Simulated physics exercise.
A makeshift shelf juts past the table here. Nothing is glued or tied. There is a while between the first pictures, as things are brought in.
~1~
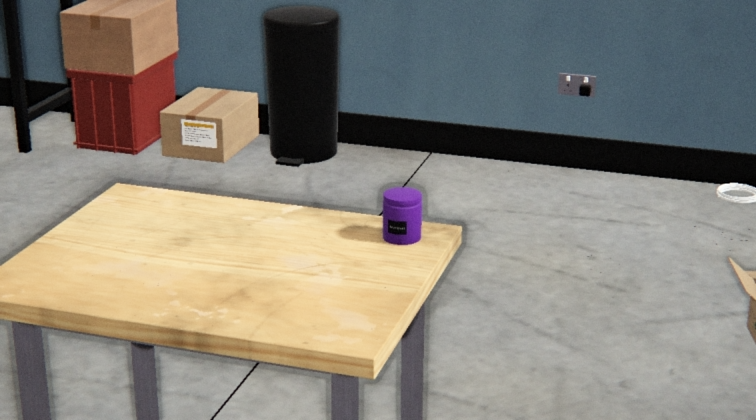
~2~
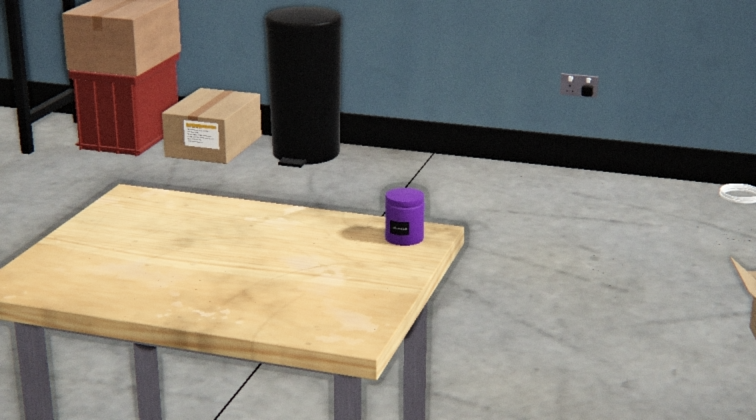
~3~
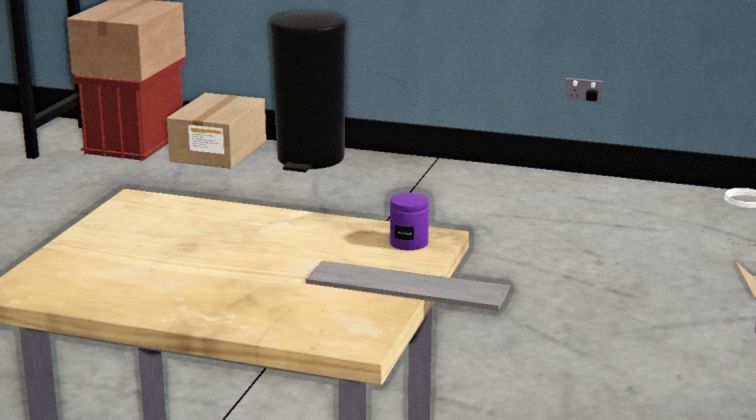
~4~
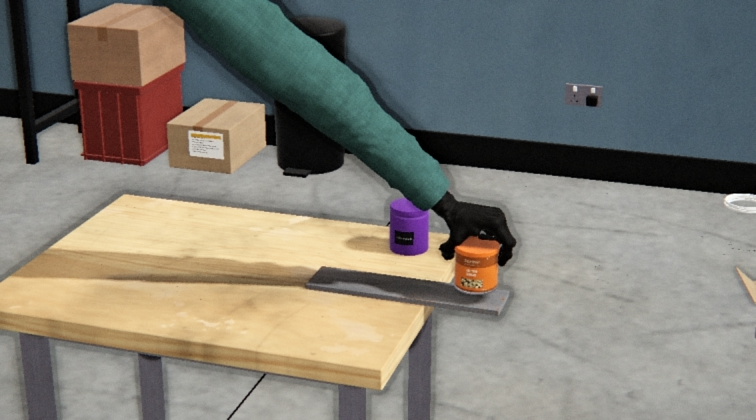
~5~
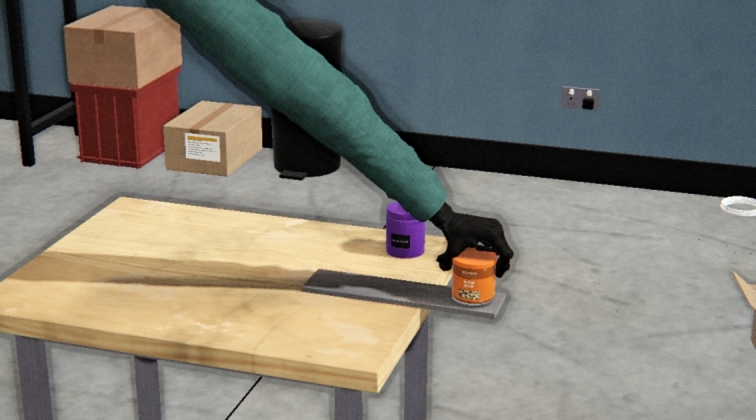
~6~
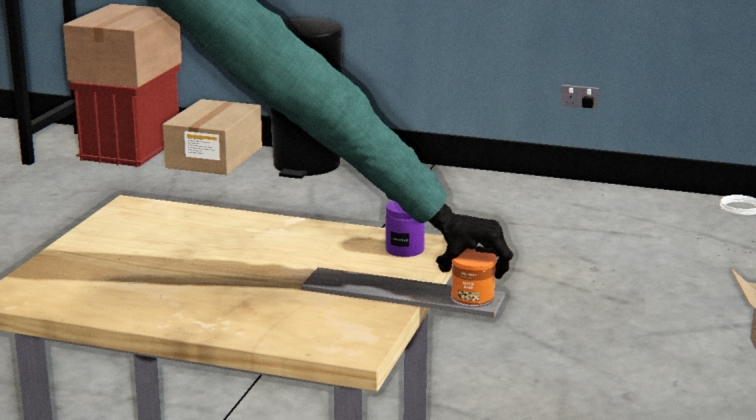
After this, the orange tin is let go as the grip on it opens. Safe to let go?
After that, it's off the table before long.
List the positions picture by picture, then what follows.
In the first frame, the last thing is not in view yet.
In the second frame, the last thing is not in view yet.
In the third frame, the last thing is not in view yet; grey plank (407, 284).
The fourth frame shows still above its spot; orange tin (476, 265); grey plank (407, 290).
The fifth frame shows in place under the hand; orange tin (474, 276); grey plank (403, 293).
The sixth frame shows in place under the hand; orange tin (473, 278); grey plank (403, 291).
Then, 0.40 s later than the last frame, orange tin now down on the floor or falling; grey plank on its side.
Then, 0.60 s later than the last frame, grey plank now down on the floor or falling.
Then, 0.70 s later than the last frame, things are still on the move.
When it is over, down on the floor or falling, grey plank and orange tin; purple jar as before. The plank comes down.
